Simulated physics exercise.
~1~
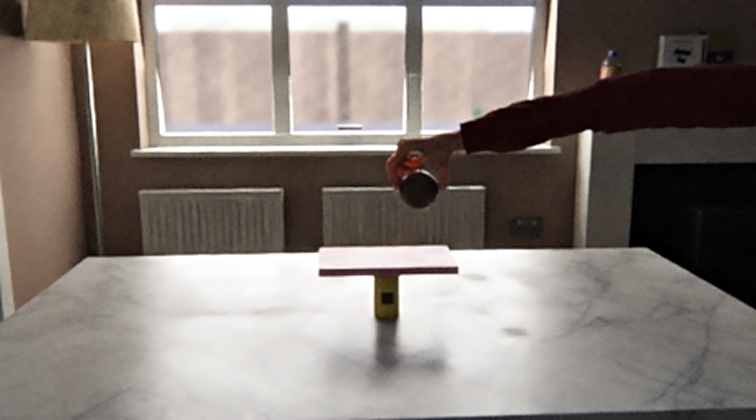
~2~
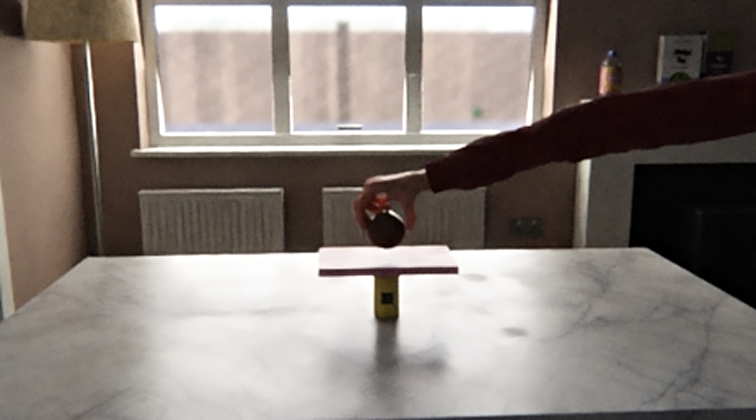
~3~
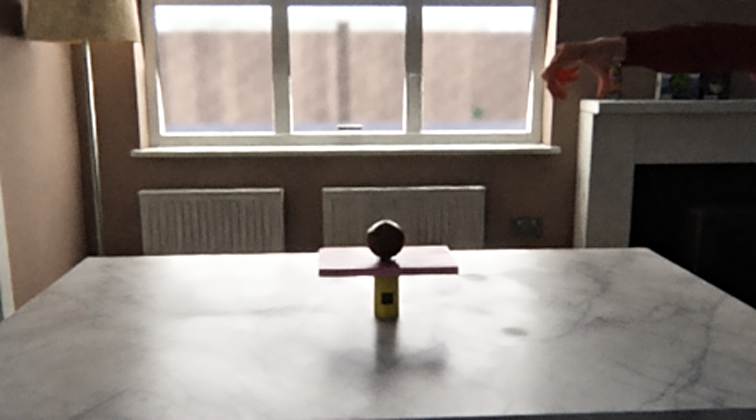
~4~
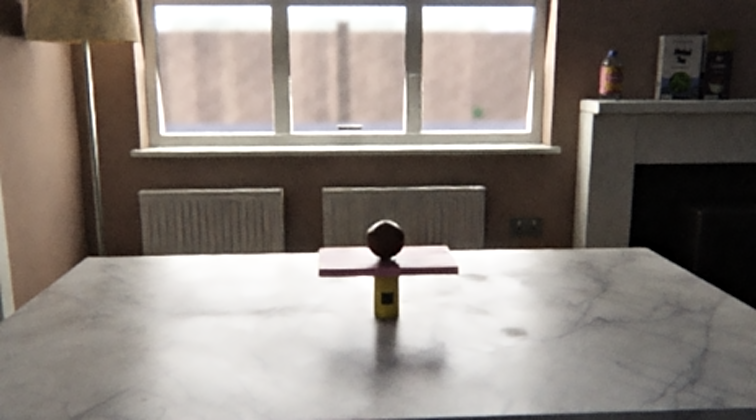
A hand lowers a brown onion onto the pink board and withdraws, leaving it balanced.
